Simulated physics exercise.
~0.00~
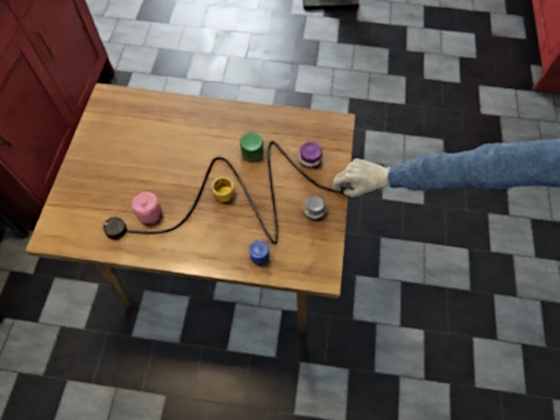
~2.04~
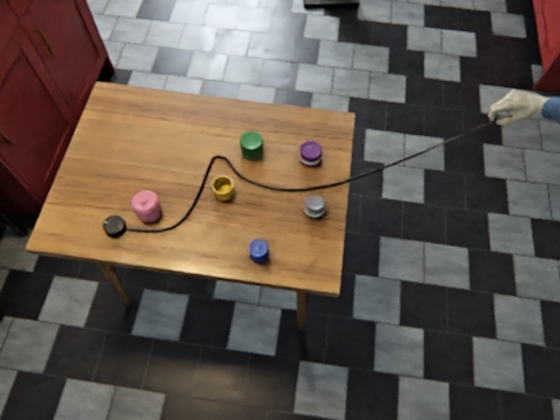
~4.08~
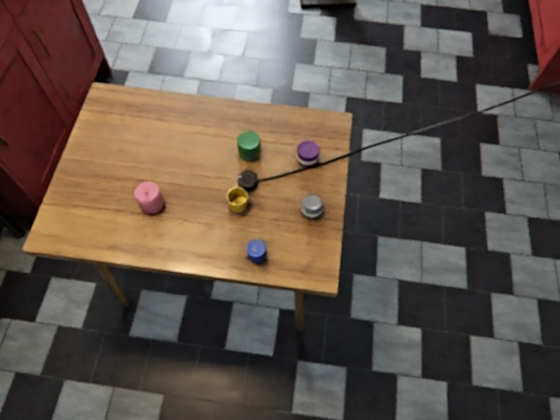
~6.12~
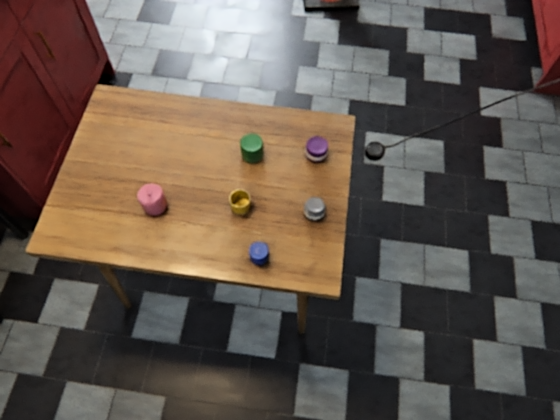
Gloved hand pulling a black cord rightward, dragging a black puck past colourful pots, nudging the yellow one, and off a wooden table.
